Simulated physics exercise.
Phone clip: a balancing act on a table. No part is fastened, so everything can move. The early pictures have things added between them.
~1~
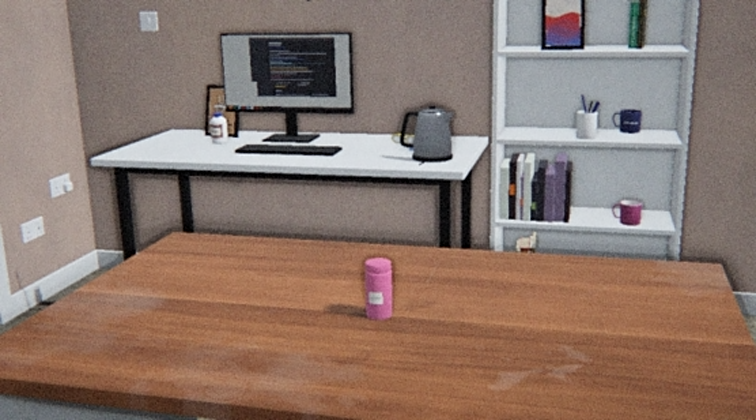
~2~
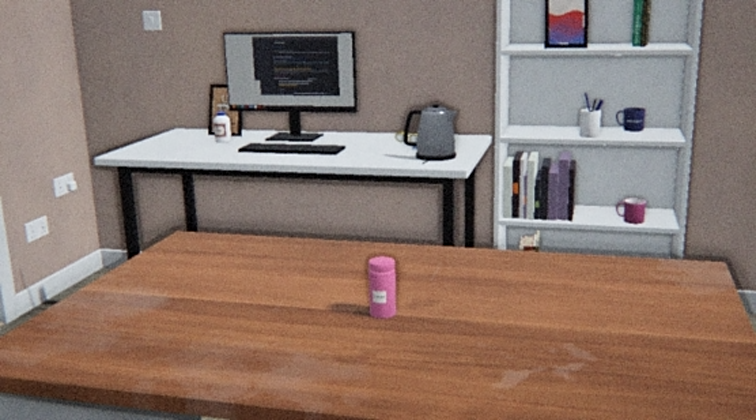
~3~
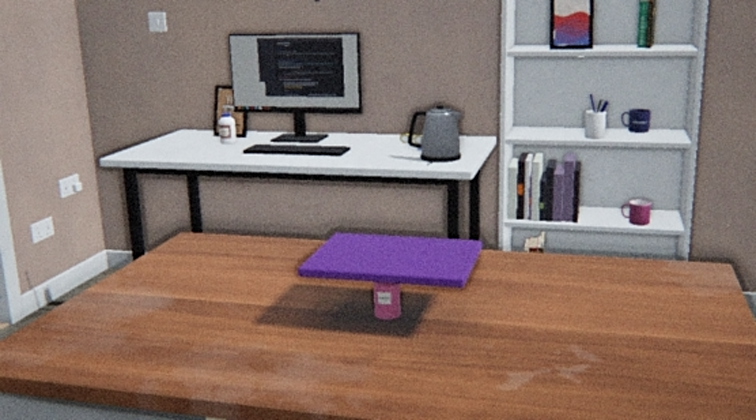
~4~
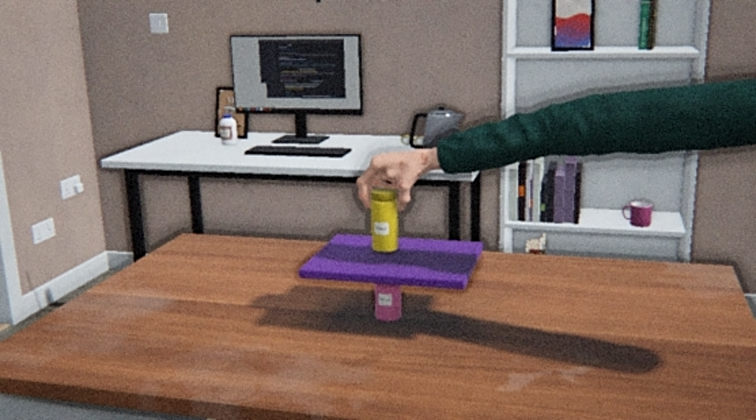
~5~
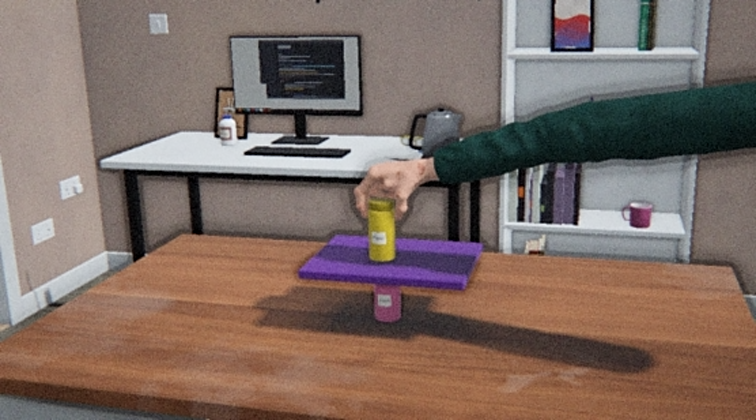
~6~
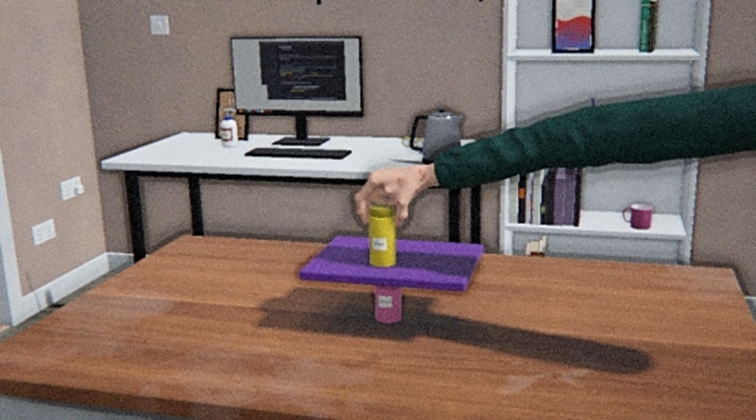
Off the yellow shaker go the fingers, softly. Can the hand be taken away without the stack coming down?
Yes.
Then, 0.50 s on from there, no change.
Then, 1.30 s on from there, yellow shaker resting near (382, 236).
In the end, all 3 unmoved. At the end, from the last picture's camera, yellow shaker near (382, 236). The stack stays up.
